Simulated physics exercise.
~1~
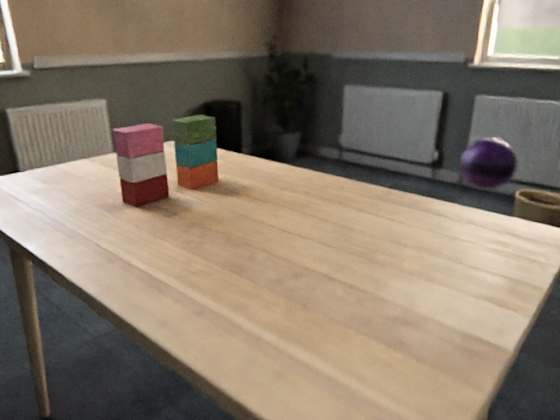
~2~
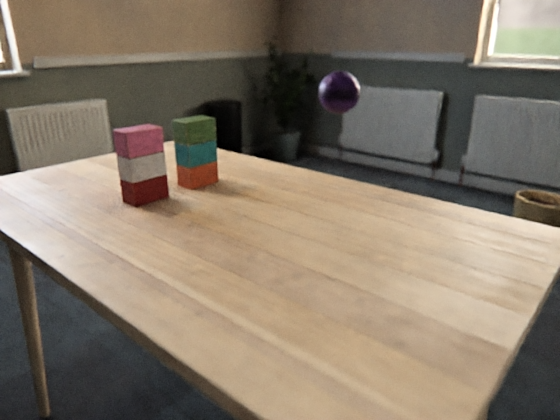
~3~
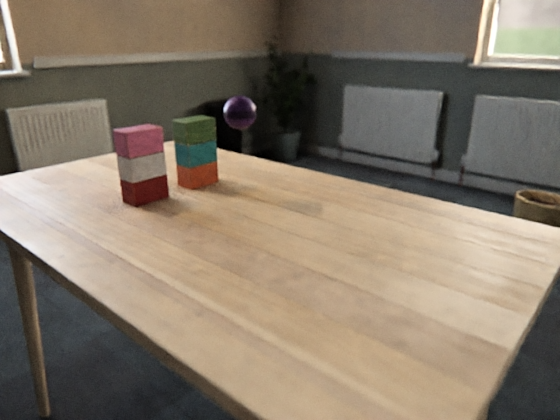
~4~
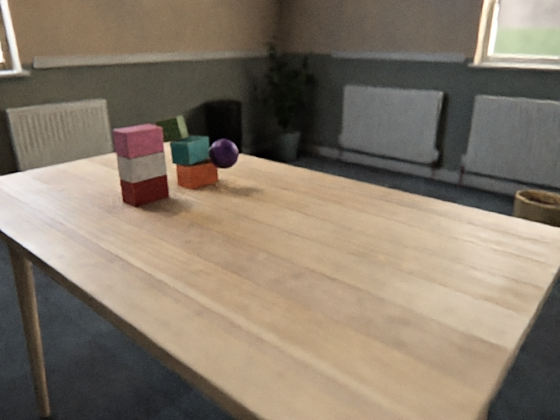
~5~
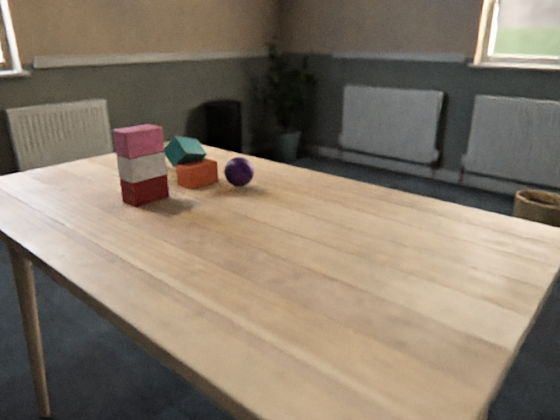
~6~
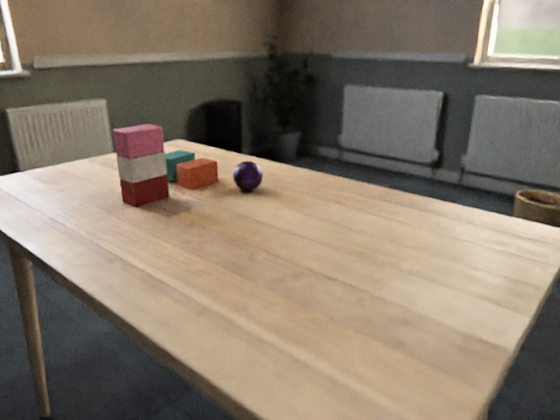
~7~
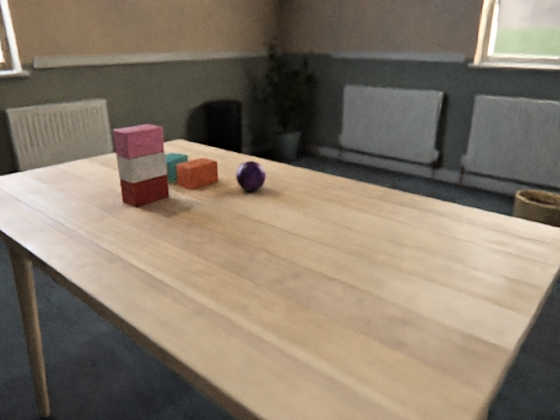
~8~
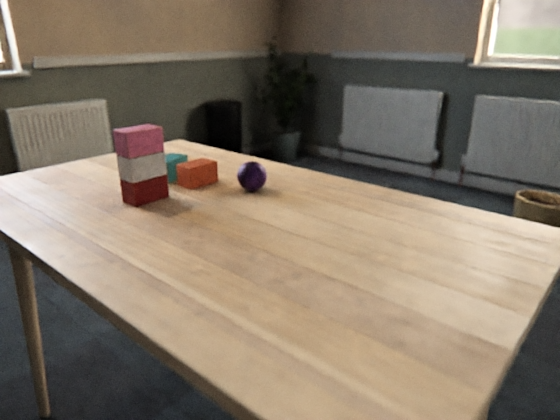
The footage shows a purple ball flying in from the right above a wooden table and striking the rear stack of blocks, knocking the green and turquoise blocks off the orange one. The ball settles beside the orange block, while the pink, white and red stack stays standing.
